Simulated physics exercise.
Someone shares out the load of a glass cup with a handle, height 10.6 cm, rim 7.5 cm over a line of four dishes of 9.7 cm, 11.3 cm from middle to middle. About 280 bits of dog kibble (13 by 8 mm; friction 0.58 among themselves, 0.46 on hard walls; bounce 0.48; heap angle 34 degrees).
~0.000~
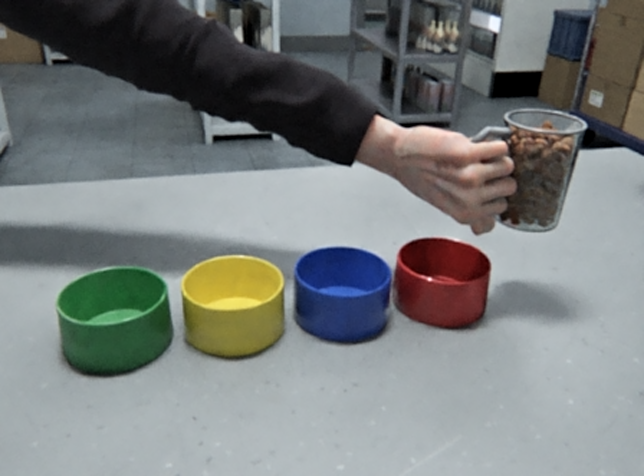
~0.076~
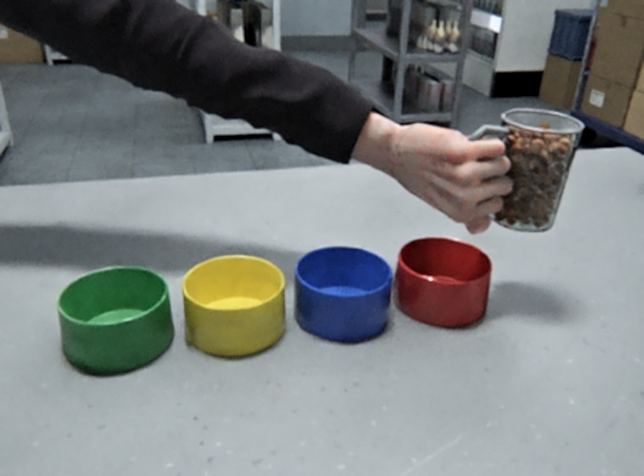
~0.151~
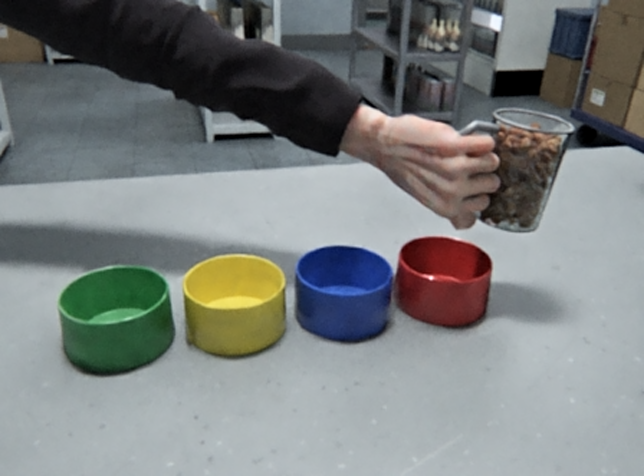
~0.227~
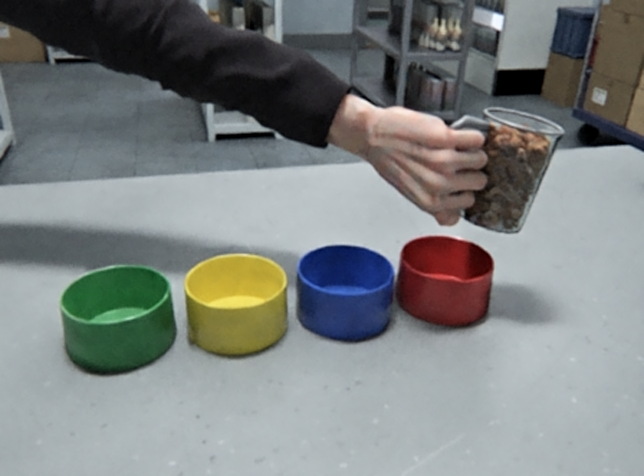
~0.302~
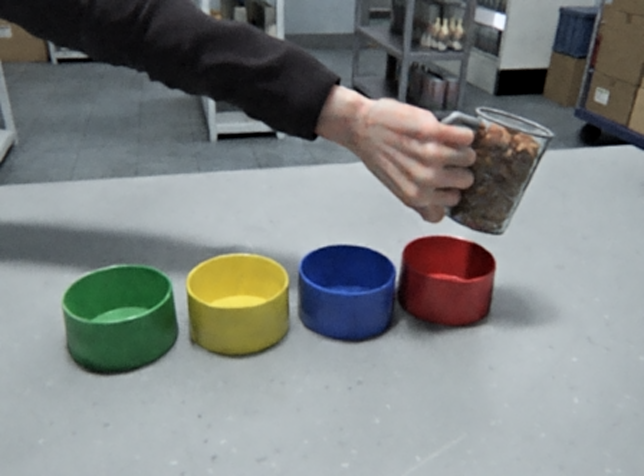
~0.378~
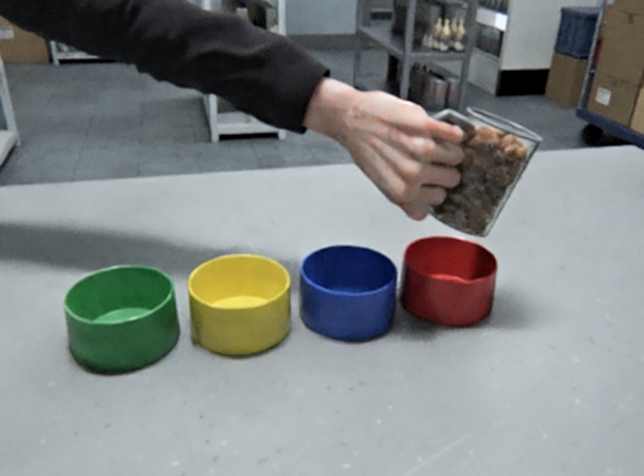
At first, a hand in a dark sleeve holds a glass cup of brown kibble nearly upright, above and to the right of a row of green, yellow, blue and red dishes. The hand then moves slightly left, steadily tilting the cup rightward while the dishes stay empty.
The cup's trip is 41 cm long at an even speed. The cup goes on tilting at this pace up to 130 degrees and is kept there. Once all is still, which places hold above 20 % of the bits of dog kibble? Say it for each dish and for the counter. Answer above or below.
Red below, blue below, green below, yellow above, counter above.
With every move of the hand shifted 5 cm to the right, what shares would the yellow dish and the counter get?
In that case yellow 90, counter 10.
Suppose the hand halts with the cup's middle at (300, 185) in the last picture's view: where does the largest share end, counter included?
Most goes to: Blue.
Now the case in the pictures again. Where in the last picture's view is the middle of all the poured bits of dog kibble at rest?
Near (222, 314).
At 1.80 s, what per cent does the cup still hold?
Some 90 per cent of the load.
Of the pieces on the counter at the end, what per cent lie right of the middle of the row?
About 0 per cent.
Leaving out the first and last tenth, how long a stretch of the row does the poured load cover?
Some 10 cm.
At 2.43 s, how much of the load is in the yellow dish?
Some 55 per cent.
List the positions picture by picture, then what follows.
Cup at (534, 171), tilt 0 degrees, lip at (578, 120), moved 0.0 cm; middle of the pieces at (531, 178); red dish at (444, 259); blue dish at (343, 270); yellow dish at (233, 281); green dish at (113, 294), in the first frame.
Cup at (531, 171), tilt 1 degrees, lip at (575, 121), moved 0.5 cm; middle of the pieces at (528, 178), in the second frame.
Cup at (519, 171), tilt 5 degrees, lip at (566, 123), moved 2.0 cm; middle of the pieces at (515, 177), in the third frame.
Cup at (506, 172), tilt 10 degrees, lip at (555, 126), moved 3.6 cm; middle of the pieces at (502, 178), in the fourth frame.
Cup at (493, 172), tilt 15 degrees, lip at (545, 130), moved 5.3 cm; middle of the pieces at (489, 178), in the fifth frame.
Cup at (480, 174), tilt 19 degrees, lip at (534, 135), moved 6.9 cm; middle of the pieces at (475, 179); red dish at (450, 258); blue dish at (349, 269); yellow dish at (239, 280); green dish at (120, 293). Its pace works out near 60 degrees a second; the hand travels 22 cm a second, in the sixth frame.
After 1.23 s, tilt 71 degrees; cup holds 100 %.
After 1.80 s, tilt 105 degrees; cup holds 90 %, yellow 5 %.
After 2.43 s, tilt 130 degrees; cup holds 0 %, green 5 %, yellow 55 %.
In the end, at 3.1 s, red 0 %, blue 0 %, green 0 %, yellow 55 %, counter 40 %.
